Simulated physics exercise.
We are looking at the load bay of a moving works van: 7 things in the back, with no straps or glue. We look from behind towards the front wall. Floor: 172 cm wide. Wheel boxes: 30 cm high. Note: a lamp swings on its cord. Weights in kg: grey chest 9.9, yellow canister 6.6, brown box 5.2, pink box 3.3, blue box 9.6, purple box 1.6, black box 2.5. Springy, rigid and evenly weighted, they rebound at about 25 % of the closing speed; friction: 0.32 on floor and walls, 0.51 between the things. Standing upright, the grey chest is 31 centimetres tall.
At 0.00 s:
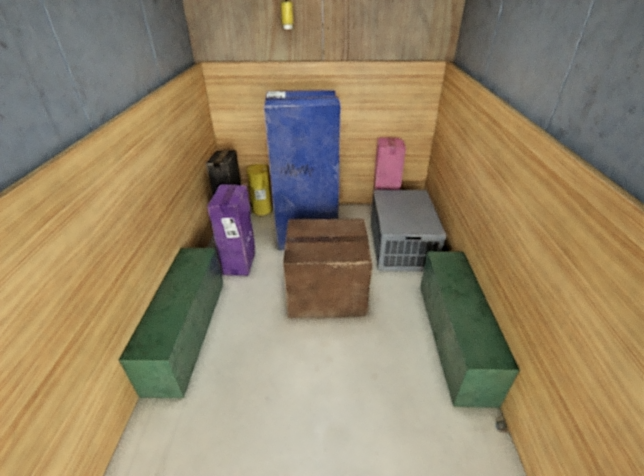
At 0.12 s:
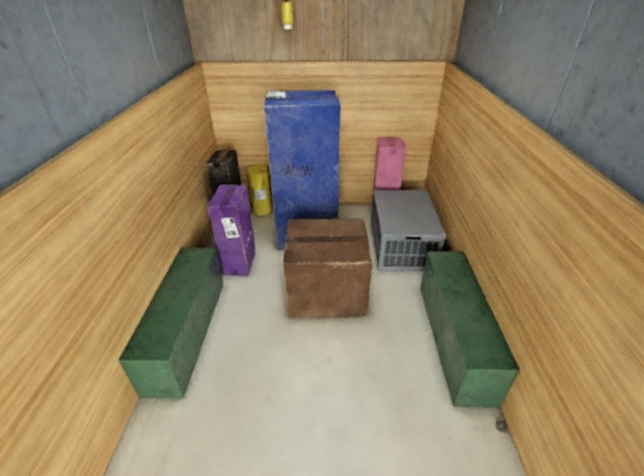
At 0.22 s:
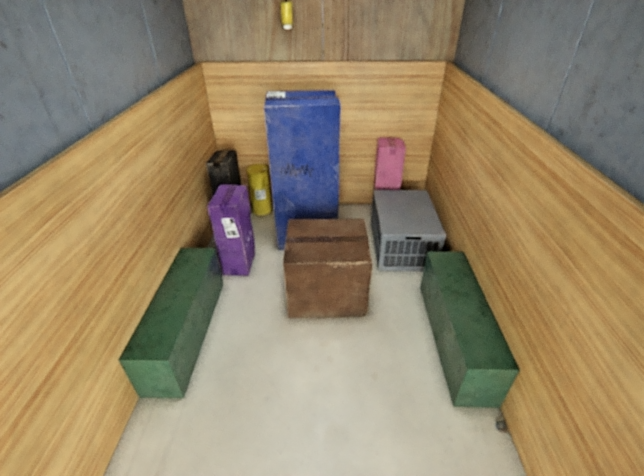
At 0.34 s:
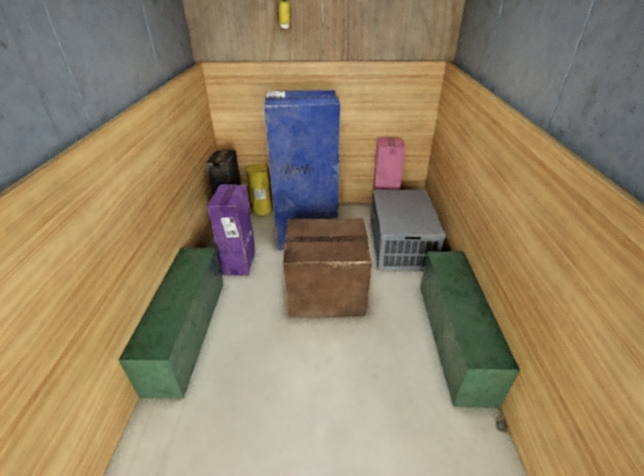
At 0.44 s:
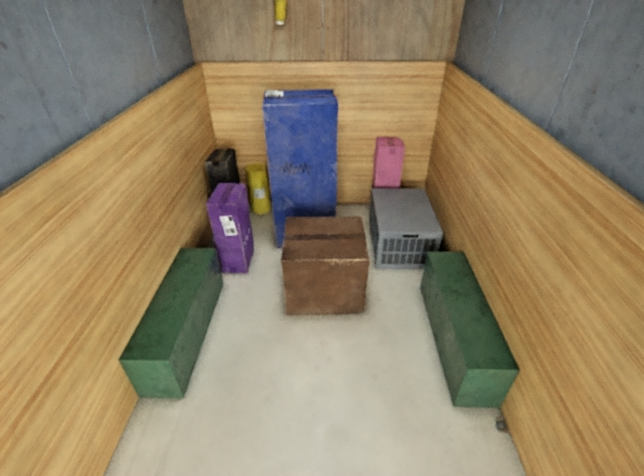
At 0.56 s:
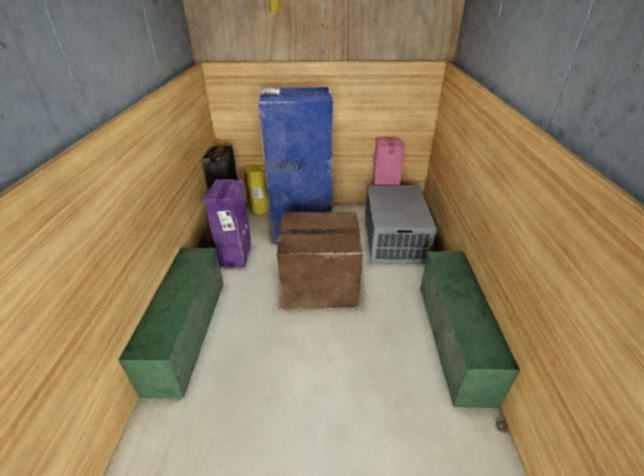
Tall blue box and other cargo standing in a van's load bay, then shifting slightly forwards and left as a lamp swings.
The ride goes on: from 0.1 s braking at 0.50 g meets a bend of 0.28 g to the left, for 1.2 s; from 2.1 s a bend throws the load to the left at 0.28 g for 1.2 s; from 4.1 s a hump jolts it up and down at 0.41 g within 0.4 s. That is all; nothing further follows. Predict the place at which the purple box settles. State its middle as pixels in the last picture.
The purple box settles at roughly (222, 198).
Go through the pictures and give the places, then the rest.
In the first frame, smooth; purple box (234, 231); grey chest (404, 228).
In the second frame, smooth; brown box (327, 267); pink box (388, 179).
In the third frame, push 0.24 g forwards, 0.13 g left; blue box (305, 176); black box (228, 194).
In the fourth frame, push 0.48 g forwards, 0.27 g left; grey chest (403, 228); yellow canister (260, 190).
In the fifth frame, push 0.50 g forwards, 0.28 g left; brown box (325, 265) shifted 3 cm; pink box (386, 178).
In the sixth frame, push 0.50 g forwards, 0.28 g left; purple box (231, 224) shifted 9 cm; blue box (299, 171) shifted 9 cm.
Around 0.76 s, push 0.50 g forwards, 0.28 g left; purple box shifted 27 cm near (223, 212); brown box shifted 27 cm; blue box shifted 27 cm.
Around 0.96 s, push 0.50 g forwards, 0.28 g left; purple box shifted 49 cm near (223, 197); brown box shifted 55 cm; blue box shifted 35 cm.
Finally (5.1 s), not toppled but over 15 cm from the start, brown box, blue box, purple box and black box; the other 3 still in place (within 15 cm). Final places as that camera would see them, purple box near (222, 198).
